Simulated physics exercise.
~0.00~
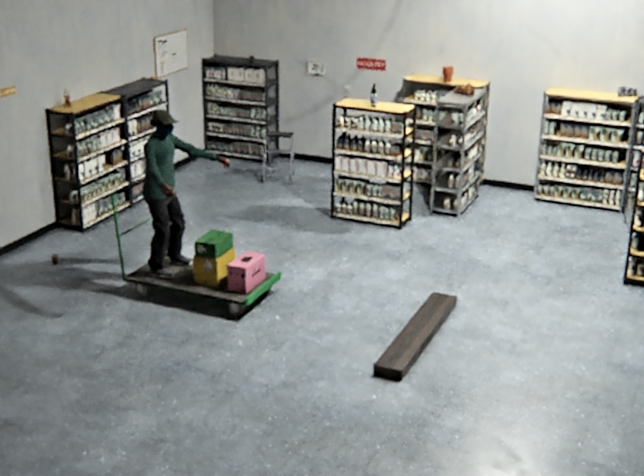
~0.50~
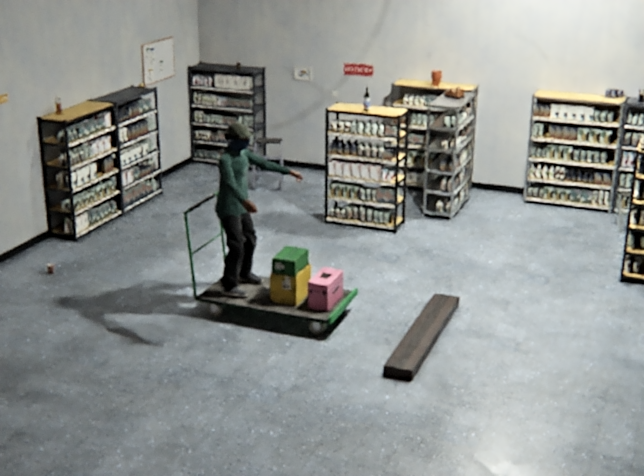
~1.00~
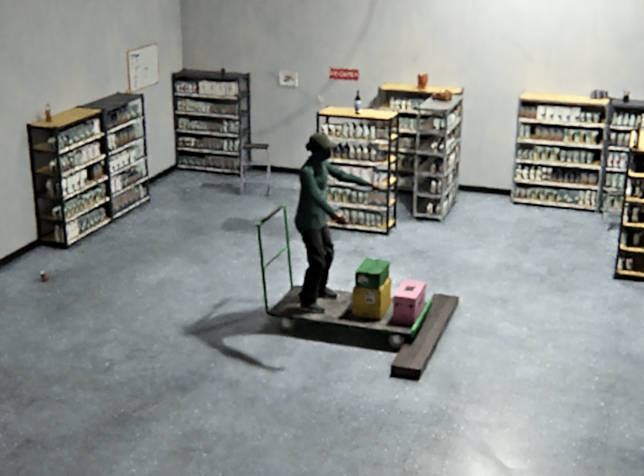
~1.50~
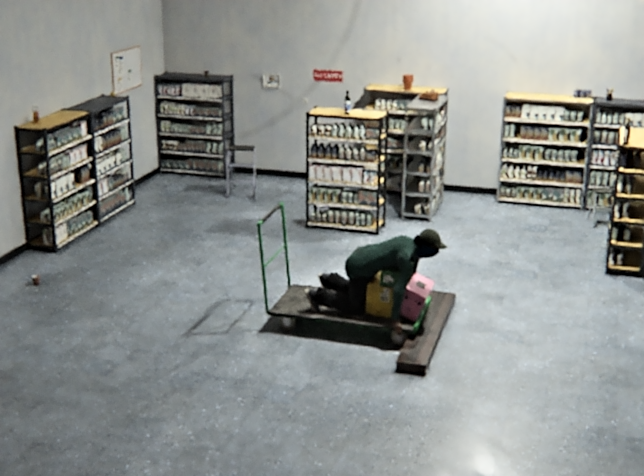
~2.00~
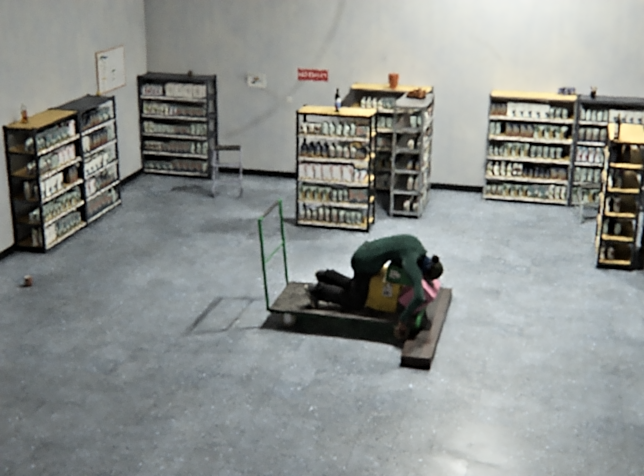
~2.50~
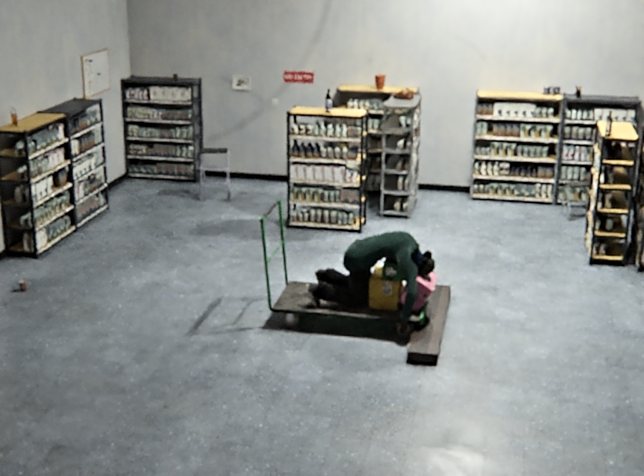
At the start, a figure in a green top and cap stands on a flat trolley with one arm stretched forward, beside a green parcel stacked on a yellow one and a pink toolbox. The trolley rolls right across a grey floor, past stocked shelves, towards a dark beam. It reaches the beam and stops against it without tipping. The figure pitches forward onto the deck, folding over the load as the toolbox leans. The figure ends slumped over the boxes, head down near the beam, with the toolbox still aboard and leaning.
